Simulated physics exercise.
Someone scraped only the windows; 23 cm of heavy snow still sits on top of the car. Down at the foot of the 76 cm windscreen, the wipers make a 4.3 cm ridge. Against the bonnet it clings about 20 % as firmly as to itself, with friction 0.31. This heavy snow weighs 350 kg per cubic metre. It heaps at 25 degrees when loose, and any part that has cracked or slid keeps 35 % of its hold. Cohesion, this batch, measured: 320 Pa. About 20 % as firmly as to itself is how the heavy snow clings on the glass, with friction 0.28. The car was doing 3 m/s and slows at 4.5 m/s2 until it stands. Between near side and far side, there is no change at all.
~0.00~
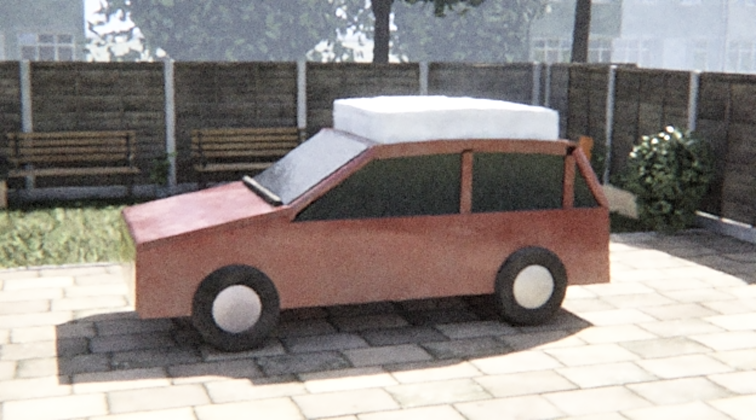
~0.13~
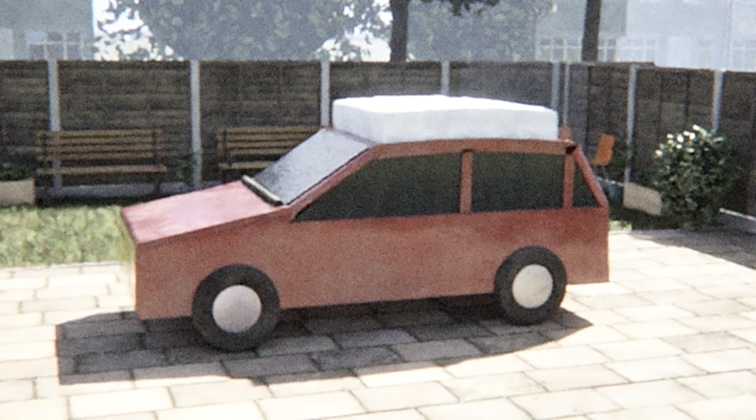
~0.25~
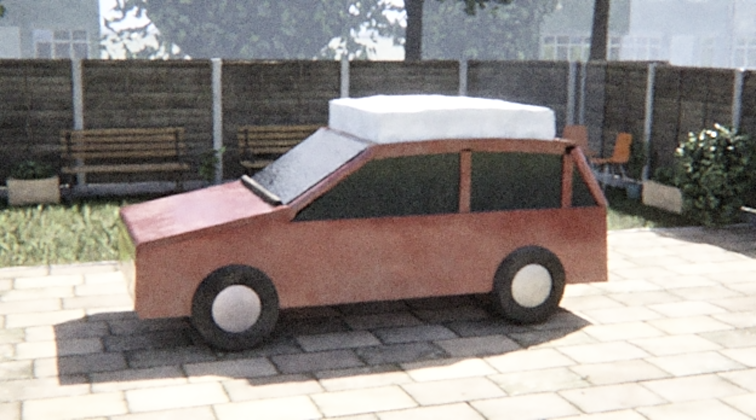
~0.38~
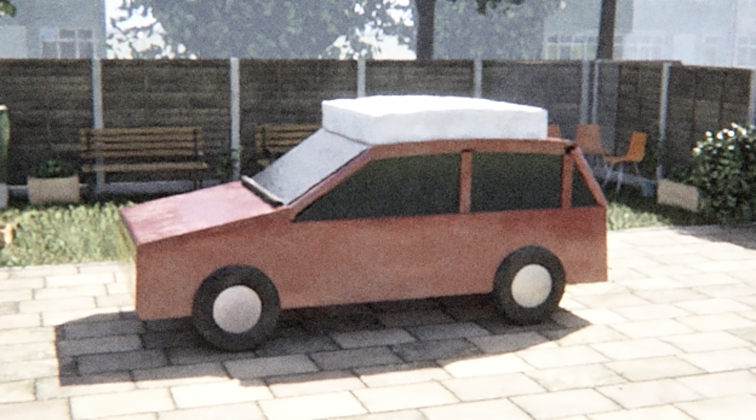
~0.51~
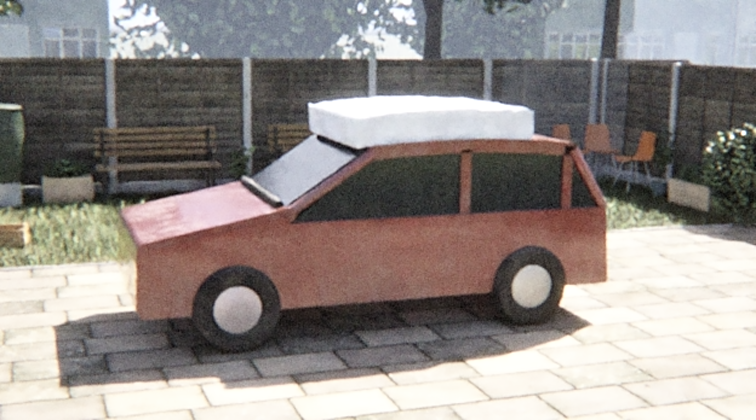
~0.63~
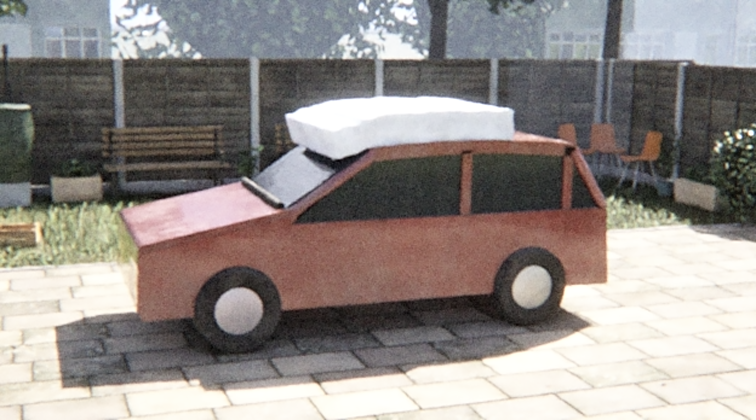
On a sunny paved yard, thick snow slides left along a red car's roof, overhanging the windscreen.
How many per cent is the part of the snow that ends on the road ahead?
I would say roughly 58 per cent.
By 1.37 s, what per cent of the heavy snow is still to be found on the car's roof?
Close to 0 percent.
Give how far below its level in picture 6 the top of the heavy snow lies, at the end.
Roughly 45 cm.
By 0.97 s, 34 % of the snow is on the roof, 47 % on the glass, 19 % on the bonnet and none has gone off the nose.
By 1.37 s, none of the snow is on the roof, 33 % on the glass, 63 % on the bonnet and 4 % has gone off the nose.
By 1.77 s, none of the snow is on the roof, 10 % on the glass, 69 % on the bonnet and 21 % has gone off the nose.
By 2.17 s, none of the snow is on the roof, 10 % on the glass, 47 % on the bonnet and 43 % has gone off the nose.
By 3.20 s, at the end, none of the snow is on the roof, 10 % on the glass, 32 % on the bonnet and 58 % has gone off the nose.
